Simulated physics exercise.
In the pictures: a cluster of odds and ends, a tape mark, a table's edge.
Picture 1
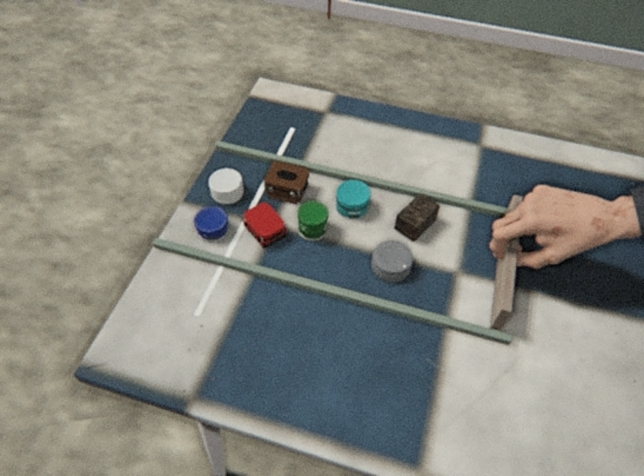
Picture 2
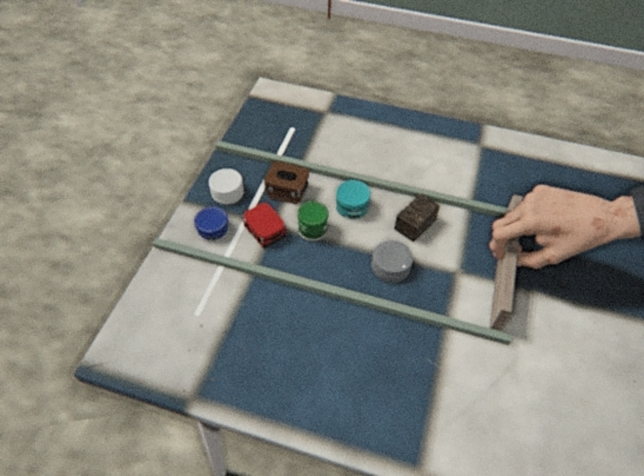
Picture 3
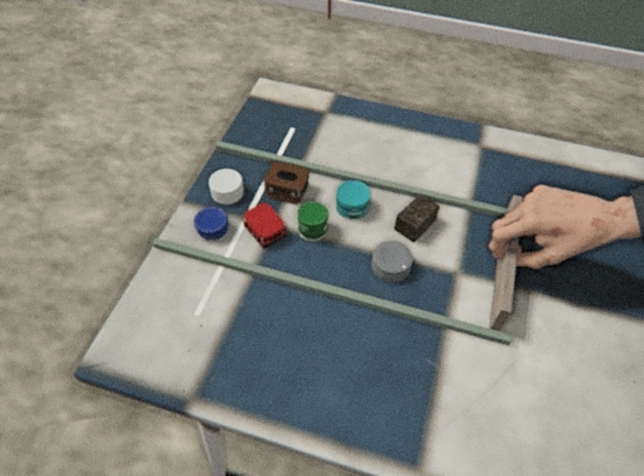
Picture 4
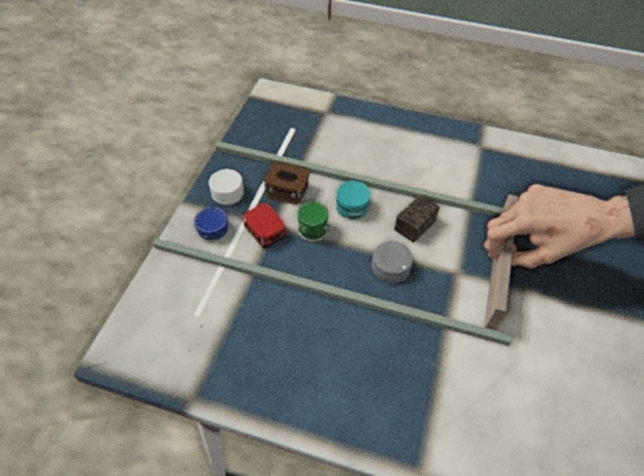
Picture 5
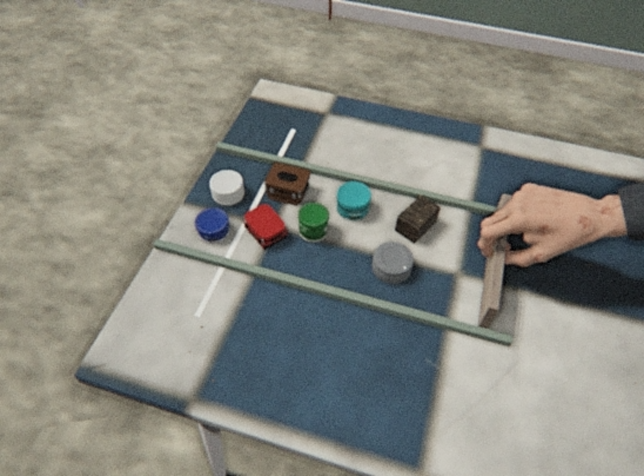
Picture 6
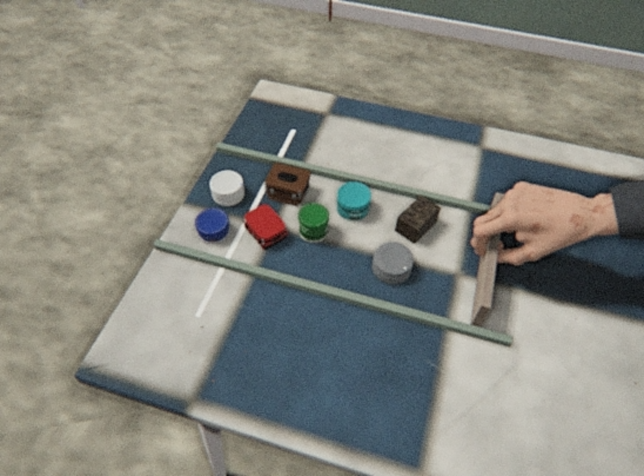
A hand slides a board slightly left between two strips while the small objects stay still.
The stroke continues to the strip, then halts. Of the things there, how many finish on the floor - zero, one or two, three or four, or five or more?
One or two finish on the floor.
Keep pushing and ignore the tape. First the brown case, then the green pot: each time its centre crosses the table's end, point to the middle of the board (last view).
Roughly (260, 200); roughly (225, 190).
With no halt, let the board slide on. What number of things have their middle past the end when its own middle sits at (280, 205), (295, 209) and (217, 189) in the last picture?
Respectively, 0, 0 and 6.
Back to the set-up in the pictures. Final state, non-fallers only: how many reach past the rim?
The number overhanging is 2.
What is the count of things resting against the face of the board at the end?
2.
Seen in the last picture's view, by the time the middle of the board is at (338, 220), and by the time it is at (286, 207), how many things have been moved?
At the first place 5, at the second 8.
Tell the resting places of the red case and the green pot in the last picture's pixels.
The first sits around (192, 206), while the other sits around (218, 192).
Early on, none off yet; white lid at rest near (227, 188); blue tin at rest near (213, 226); red case at rest near (265, 227).
A while later, none off yet; white lid travelled a little near (211, 188); blue tin travelled a little near (201, 228); red case travelled about its own width near (229, 215).
Finally, the number that fall off is one or two; lost, brown case and white lid.
